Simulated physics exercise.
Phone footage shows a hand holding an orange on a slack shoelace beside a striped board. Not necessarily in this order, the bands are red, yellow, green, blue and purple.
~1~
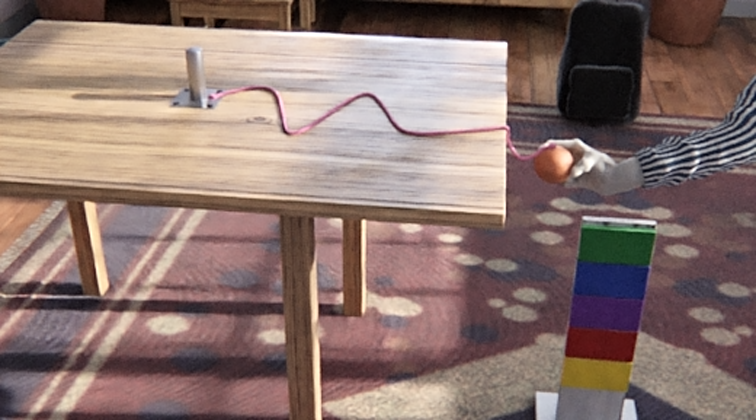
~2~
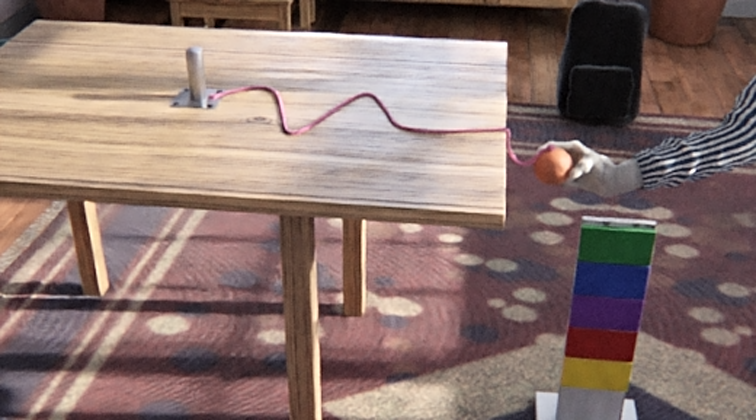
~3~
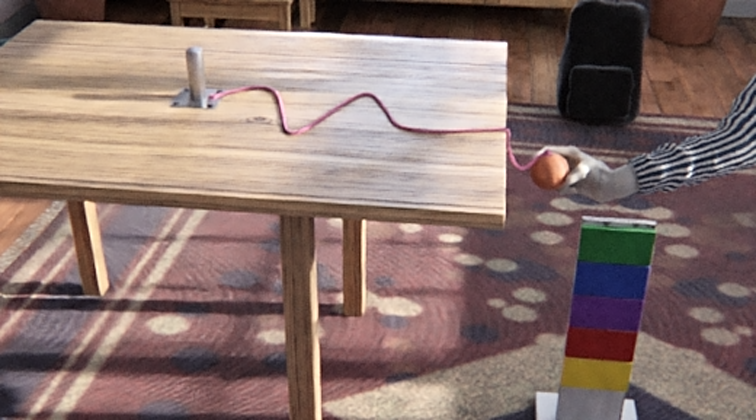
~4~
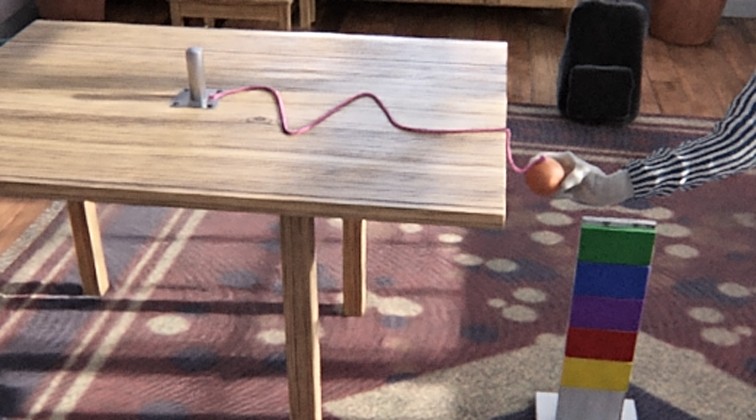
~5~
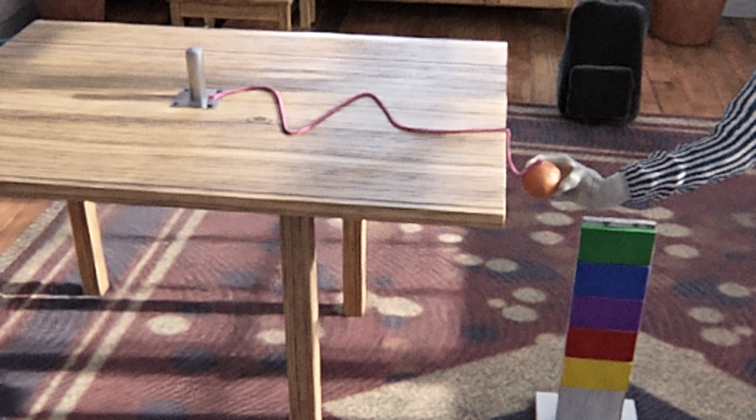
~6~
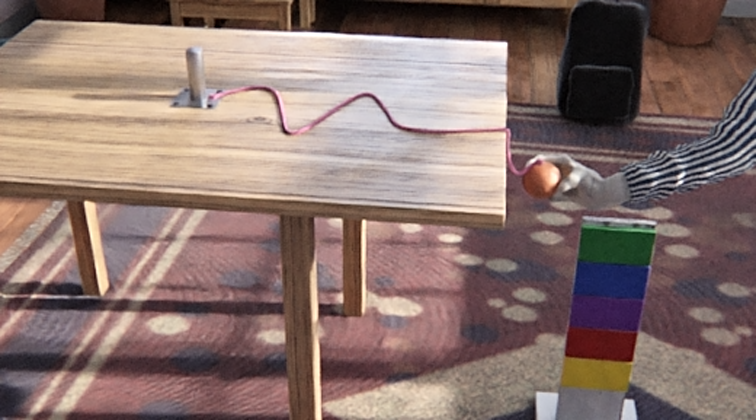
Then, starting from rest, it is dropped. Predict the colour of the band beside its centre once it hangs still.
I would predict yellow.
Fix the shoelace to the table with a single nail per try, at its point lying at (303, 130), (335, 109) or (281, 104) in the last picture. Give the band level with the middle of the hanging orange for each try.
Try by try: Purple; blue; red.
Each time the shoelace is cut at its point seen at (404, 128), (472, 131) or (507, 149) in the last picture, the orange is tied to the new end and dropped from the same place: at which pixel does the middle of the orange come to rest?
The pixels are (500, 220), (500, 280) and (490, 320), in the order of the tries.
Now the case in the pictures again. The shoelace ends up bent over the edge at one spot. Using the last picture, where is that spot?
It's the point at about (370, 95).
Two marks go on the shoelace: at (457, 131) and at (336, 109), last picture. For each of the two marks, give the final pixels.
At (496, 255) for the first, at (454, 123) for the second.
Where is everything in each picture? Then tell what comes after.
The first picture shows orange (553, 165); green (617, 247); blue (611, 281); purple (606, 314); red (601, 345); yellow (596, 375).
The second picture shows orange (553, 167); shoelace through (256, 87) (284, 121) (339, 106) (389, 115) (470, 131).
The third picture shows orange (549, 172).
The fourth picture shows orange (544, 177); shoelace through (256, 87) (284, 121) (339, 106) (389, 115) (470, 131).
The fifth picture shows orange (541, 180).
The sixth picture shows orange (541, 180); shoelace through (256, 87) (284, 121) (339, 106) (389, 115) (470, 131).
Soon after, orange near (506, 339); level with red.
After that, orange near (471, 363); level with yellow.
In the end, orange near (485, 365); level with yellow. At yellow.
